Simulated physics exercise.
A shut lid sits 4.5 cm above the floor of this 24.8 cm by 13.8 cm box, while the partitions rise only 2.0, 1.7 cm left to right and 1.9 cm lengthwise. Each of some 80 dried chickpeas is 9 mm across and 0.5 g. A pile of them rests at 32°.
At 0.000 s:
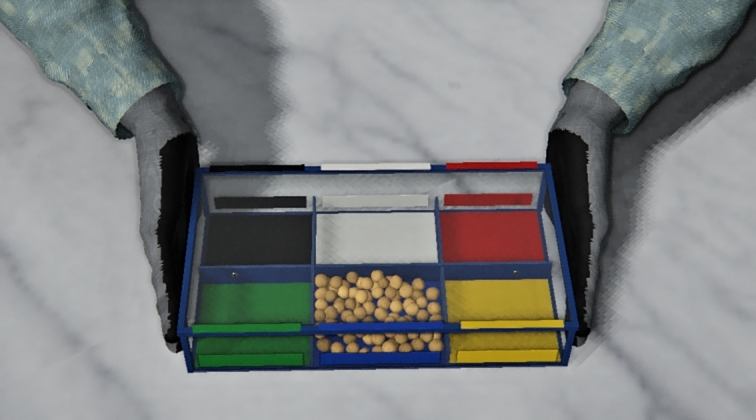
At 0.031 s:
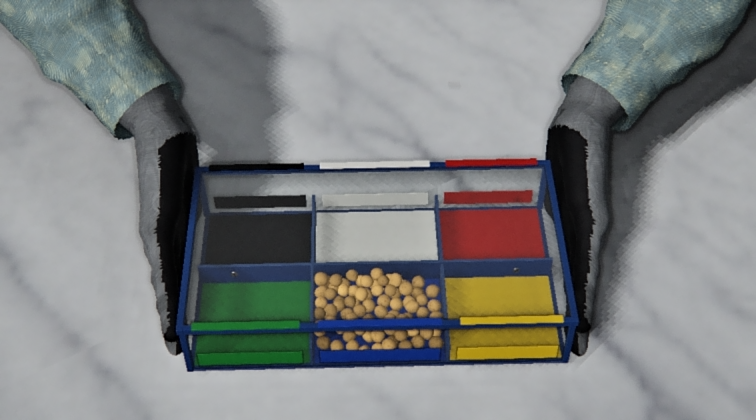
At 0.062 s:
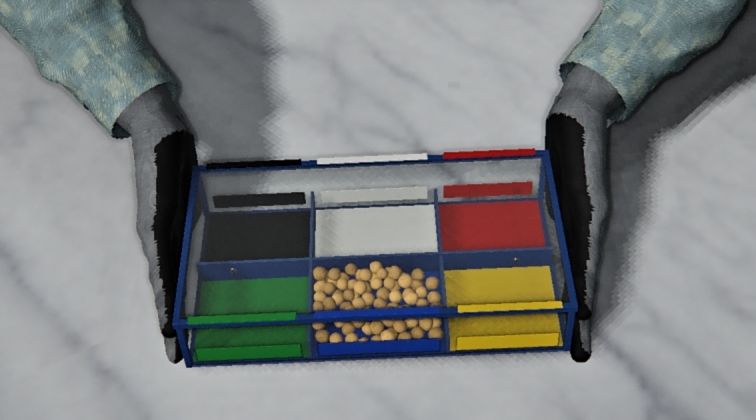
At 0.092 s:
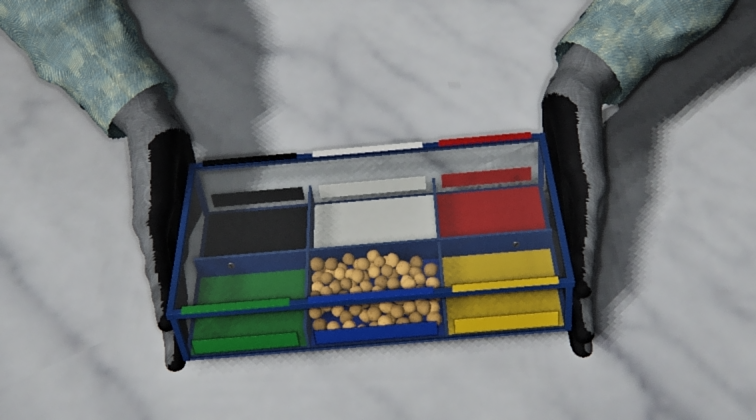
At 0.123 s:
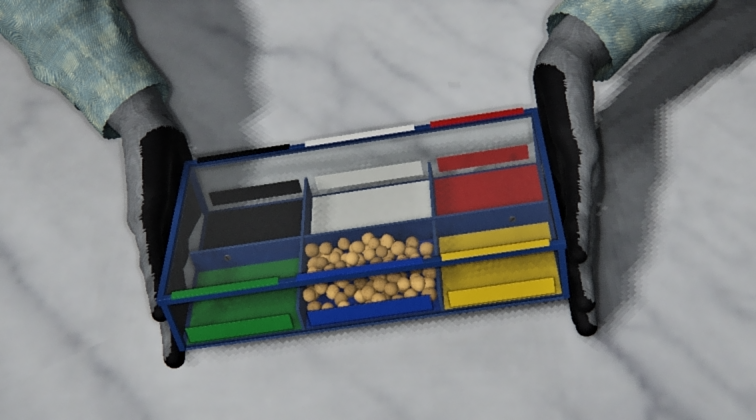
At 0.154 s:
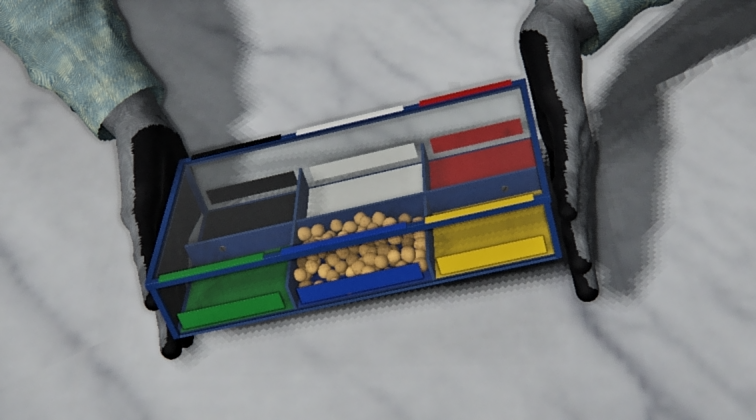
Two gloved hands tilt a lidded box of chickpeas, raising its right side above the left.
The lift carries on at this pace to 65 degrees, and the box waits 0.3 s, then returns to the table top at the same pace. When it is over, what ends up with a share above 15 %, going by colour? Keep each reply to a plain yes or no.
Here goes: Red no; blue yes; green no; yellow no; white no; black yes.
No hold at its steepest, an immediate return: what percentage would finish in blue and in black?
Final amounts, blue 40% and black 50%.
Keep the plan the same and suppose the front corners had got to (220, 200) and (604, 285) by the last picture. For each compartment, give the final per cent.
Per cent at the finish: Red 40, blue 50, green 0, yellow 5, white 0, black 0.
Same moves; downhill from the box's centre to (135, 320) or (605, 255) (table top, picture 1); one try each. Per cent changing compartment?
Near 40 and 50 percent, in that order.
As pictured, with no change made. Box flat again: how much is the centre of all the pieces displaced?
It shifts some 8.0 cm.
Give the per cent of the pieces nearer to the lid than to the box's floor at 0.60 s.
About 20 %.
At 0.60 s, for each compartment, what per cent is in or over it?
Shares - red: 0, blue: 55, green: 0, yellow: 0, white: 0, black: 40.
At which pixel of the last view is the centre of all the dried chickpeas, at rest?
My guess is close to (271, 257).
Then, at 0.60 s, tilt 65 degrees; blue 55 %, black 40 %.
After 0.89 s, tilt 40 degrees; blue 45 %, black 50 %.
After 1.28 s, tilt 0 degrees; blue 45 %, black 50 %.
At rest (1.6 s), red 0 %, blue 45 %, green 5 %, yellow 0 %, white 5 %, black 50 %.
